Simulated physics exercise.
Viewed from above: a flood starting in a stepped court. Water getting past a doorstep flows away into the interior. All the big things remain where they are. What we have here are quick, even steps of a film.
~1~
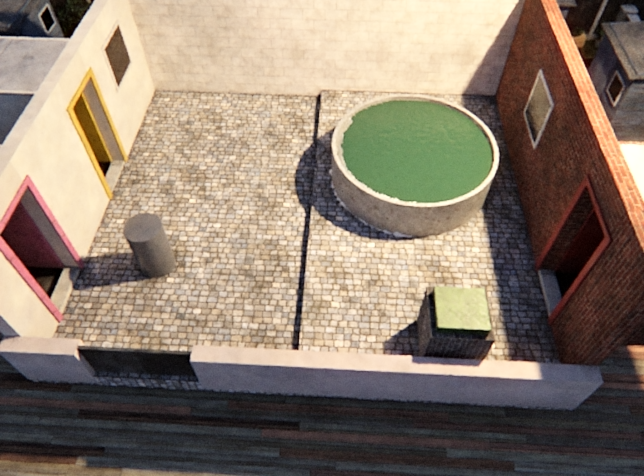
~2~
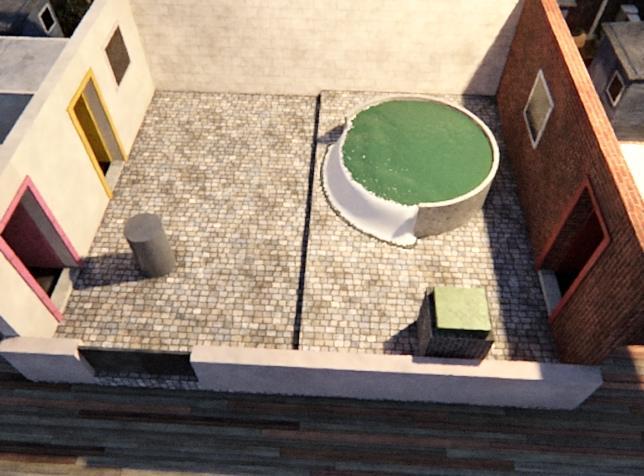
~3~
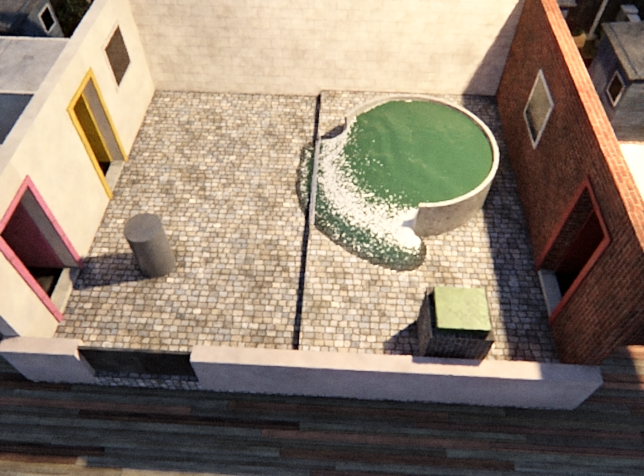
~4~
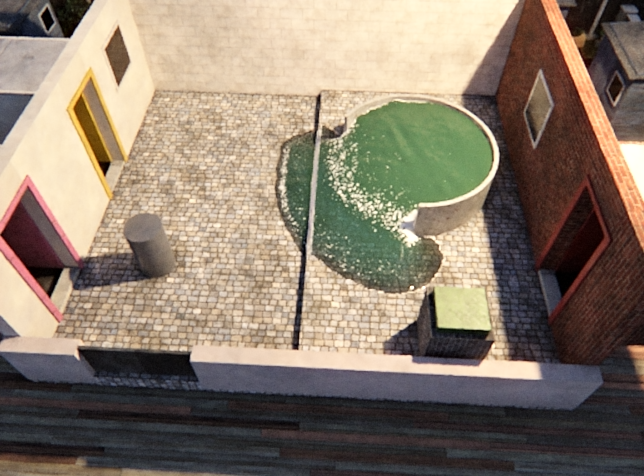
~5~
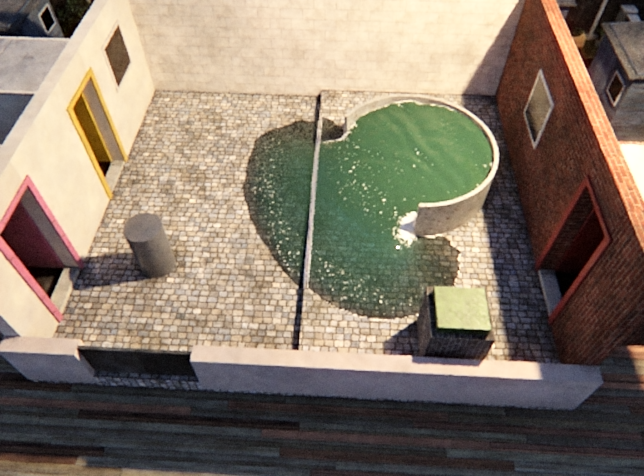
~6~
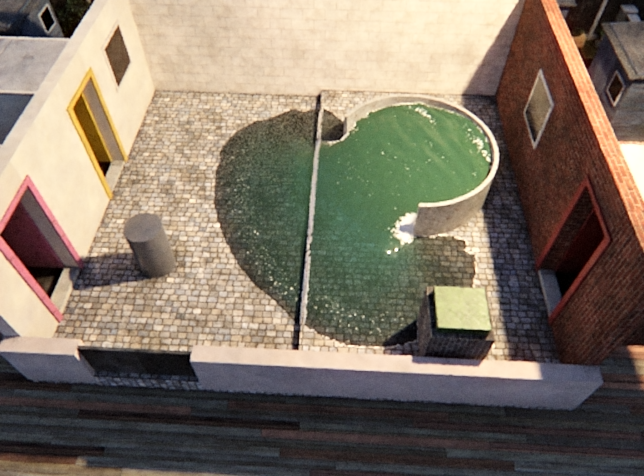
In a walled stone courtyard, green water pours from a round pool and spreads across the paving.
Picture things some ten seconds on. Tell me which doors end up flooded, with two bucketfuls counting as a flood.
The red door will receive two buckets or fewer. The yellow door will receive over two buckets. The pink door will receive over two buckets.
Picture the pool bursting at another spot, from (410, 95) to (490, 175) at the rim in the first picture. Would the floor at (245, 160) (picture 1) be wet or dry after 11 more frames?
Result: Not reached.
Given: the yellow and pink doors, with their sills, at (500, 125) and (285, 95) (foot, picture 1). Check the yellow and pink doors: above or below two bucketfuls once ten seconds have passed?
So, the yellow one doesn't reach the mark and the pink one tops the limit.
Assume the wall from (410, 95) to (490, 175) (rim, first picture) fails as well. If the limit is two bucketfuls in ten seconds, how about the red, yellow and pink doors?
Red exceeds the limit, yellow exceeds the limit, pink exceeds the limit.
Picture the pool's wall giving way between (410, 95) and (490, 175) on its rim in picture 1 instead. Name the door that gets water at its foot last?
Call it the door marked pink.
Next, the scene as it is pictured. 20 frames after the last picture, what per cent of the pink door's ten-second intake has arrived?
Around 25 in a hundred.
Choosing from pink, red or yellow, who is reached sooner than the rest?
The yellow one.
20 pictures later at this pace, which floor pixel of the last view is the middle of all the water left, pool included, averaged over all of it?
Centre: Close to (246, 232).
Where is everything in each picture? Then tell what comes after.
The first picture shows still water in the pool at (414, 148).
In the second picture, water pours out at (344, 192) and has run to (414, 243).
In the third picture, the front is at (314, 144), out from the gap at (344, 194).
In the fourth picture, water pours out at (344, 195) and has run to (421, 284).
In the fifth picture, the front is at (276, 131), out from the gap at (344, 196).
In the sixth picture, the front is at (255, 125), out from the gap at (344, 196).
A moment on, water covers 65 % of the floor; the red door not reached, the yellow door wet at the sill, nothing in, the pink door not reached.
Next, water covers 70 % of the floor; the red door not reached, the yellow door over two buckets in, the pink door wet at the sill, nothing in.
Then, water covers 70 % of the floor; the red door wet at the sill, nothing in, the yellow door far over two buckets in, the pink door far over two buckets in.
Later, water covers 85 % of the floor; the red door wet at the sill, nothing in, the yellow door far over two buckets in, the pink door far over two buckets in.
In the end, water covers 90 % of the floor; the red door wet at the sill, nothing in, the yellow door far over two buckets in, the pink door far over two buckets in.
